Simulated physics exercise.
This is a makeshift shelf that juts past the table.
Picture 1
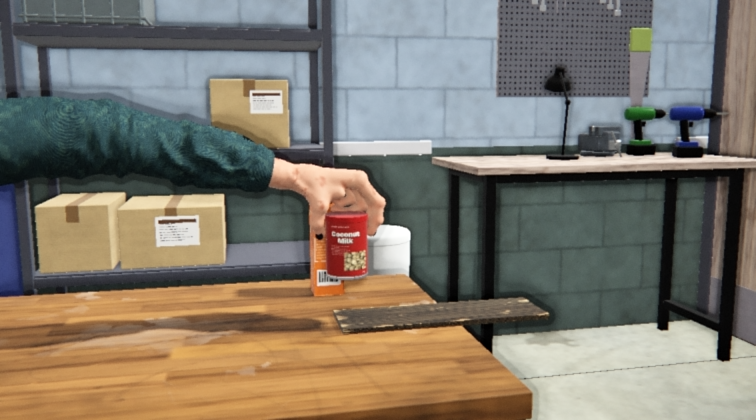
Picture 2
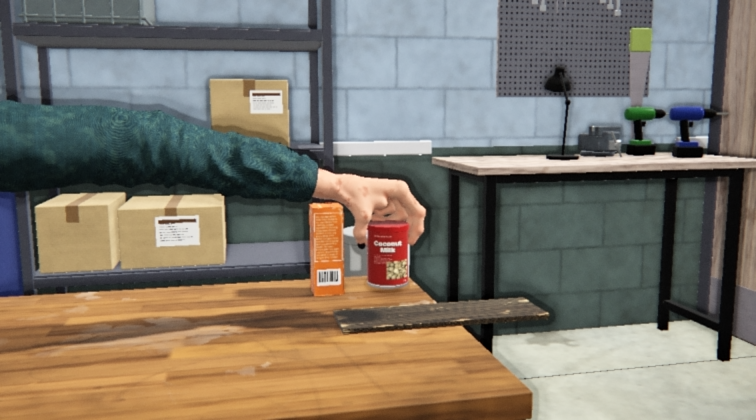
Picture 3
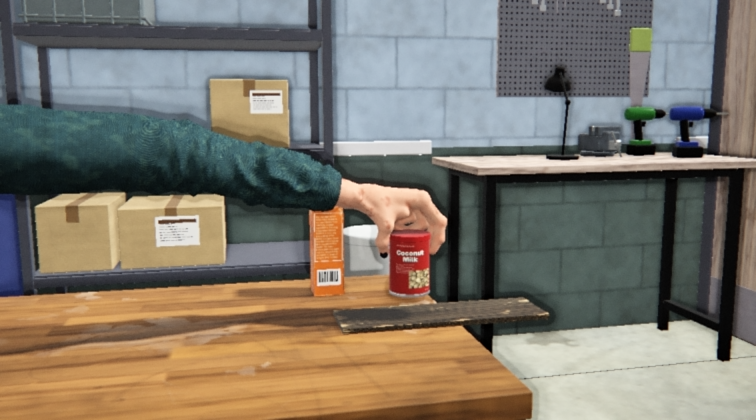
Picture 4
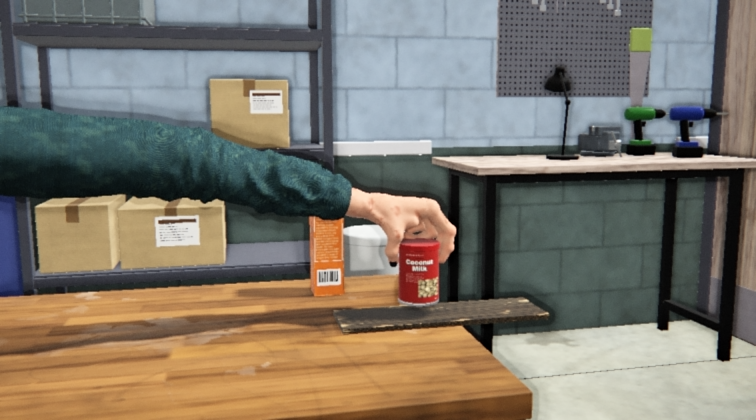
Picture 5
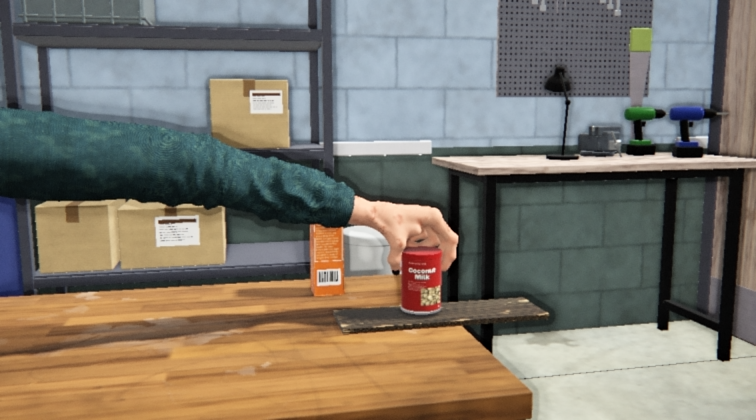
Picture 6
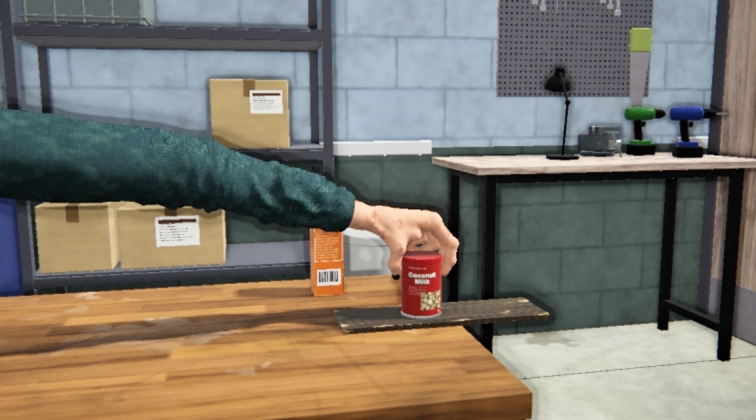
In a workshop, a hand moving a red coconut milk tin rightward past an orange carton and lowering it onto a dark plank.
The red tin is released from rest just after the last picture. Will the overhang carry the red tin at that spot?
The board keeps its balance.
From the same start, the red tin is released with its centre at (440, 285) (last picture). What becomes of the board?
Then it stays on the table.
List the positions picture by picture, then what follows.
In the first frame, coming down; red tin (347, 244).
In the second frame, coming down; red tin (388, 254); orange carton (327, 249).
In the third frame, coming down; red tin (410, 262); orange carton (327, 249).
In the fourth frame, coming down; red tin (419, 272); orange carton (327, 249).
In the fifth frame, coming down; red tin (421, 280); orange carton (327, 249).
In the sixth frame, set down, still held; red tin (421, 284); orange carton (327, 249).
Then, 0.40 s after the last picture, nothing has stirred.
Then, 0.70 s after the last picture, red tin resting near (421, 284).
At rest, all 3 in place. Seen from the same camera at the end, red tin near (421, 284). The board stays on the table.
